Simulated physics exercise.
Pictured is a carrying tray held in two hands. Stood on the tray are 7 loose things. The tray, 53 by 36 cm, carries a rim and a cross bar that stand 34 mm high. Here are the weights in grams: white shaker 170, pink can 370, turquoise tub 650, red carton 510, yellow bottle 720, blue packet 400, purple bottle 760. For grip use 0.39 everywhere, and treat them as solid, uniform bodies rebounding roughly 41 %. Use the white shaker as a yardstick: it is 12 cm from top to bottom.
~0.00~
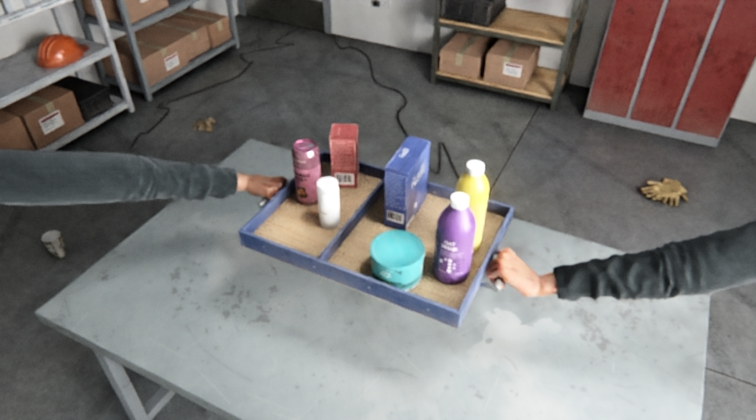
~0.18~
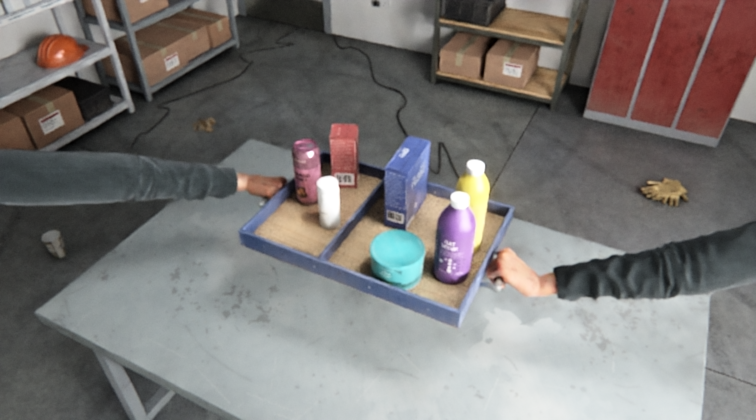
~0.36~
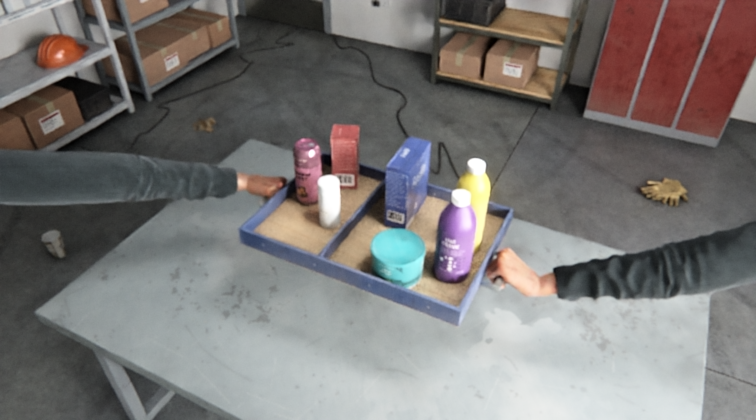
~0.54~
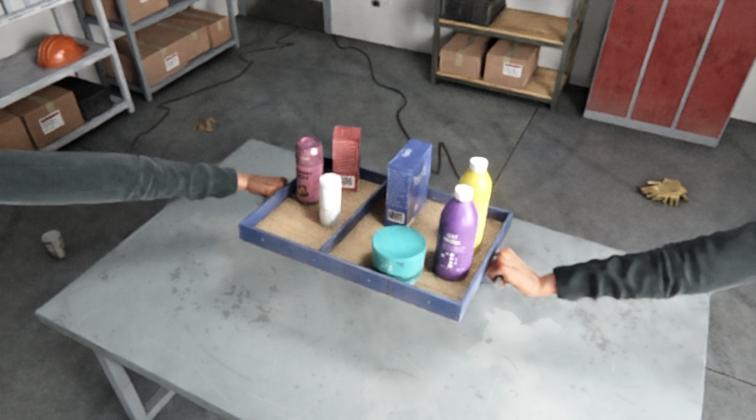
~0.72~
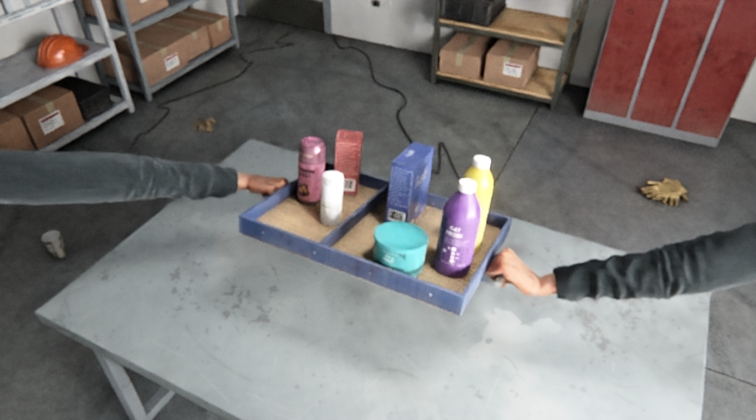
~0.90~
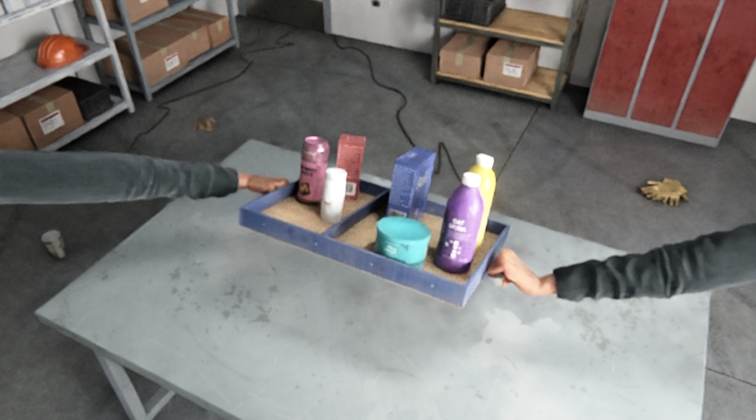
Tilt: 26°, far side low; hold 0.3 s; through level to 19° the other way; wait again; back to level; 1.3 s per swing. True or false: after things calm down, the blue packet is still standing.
True.
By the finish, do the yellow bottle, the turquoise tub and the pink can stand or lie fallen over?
Here's how it ends: The yellow bottle comes down, the turquoise tub never goes down, and the pink can comes down.
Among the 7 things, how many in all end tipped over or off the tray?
4 of them.
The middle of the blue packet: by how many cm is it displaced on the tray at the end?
Around 1 centimetres.
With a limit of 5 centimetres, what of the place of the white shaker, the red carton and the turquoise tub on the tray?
In short, the white shaker leaves its position, the red carton stays close to home, the turquoise tub leaves its position.
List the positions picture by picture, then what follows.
Tray level; blue packet (407, 183); white shaker (329, 203), in the first frame.
Tray level; turquoise tub (397, 261); red carton (345, 157), in the second frame.
Tray tilted 2°, far edge down; purple bottle (456, 235), in the third frame.
Tray tilted 6°, far edge down; white shaker (330, 201); pink can (310, 172), in the fourth frame.
Tray tilted 12°, far edge down; turquoise tub (399, 250); red carton (348, 163), in the fifth frame.
Tray tilted 18°, far edge down; blue packet (411, 189), in the sixth frame.
Around 1.50 s, tray tilted 26°, far edge down; yellow bottle now off the tray; blue packet shifted 2 cm near (413, 191); pink can tipped 75° against what carries it.
Around 1.90 s, tray tilted 24°, far edge down; pink can and purple bottle now off the tray; blue packet shifted 2 cm near (410, 190); white shaker on its side.
Around 2.40 s, tray level; blue packet shifted 2 cm near (406, 179); white shaker on its side; turquoise tub shifted 24 cm.
Around 3.50 s, tray tilted 18°, near edge down; blue packet shifted 2 cm near (401, 177); white shaker on its side; turquoise tub shifted 23 cm.
Finally (5.0 s), off the tray and tipped over, pink can, yellow bottle and purple bottle; on their side or leaning hard on the tray, white shaker; not toppled but over 5 cm from the start, turquoise tub; the other 2 still in place (within 5 cm). Final places as that camera would see them, blue packet near (406, 180).
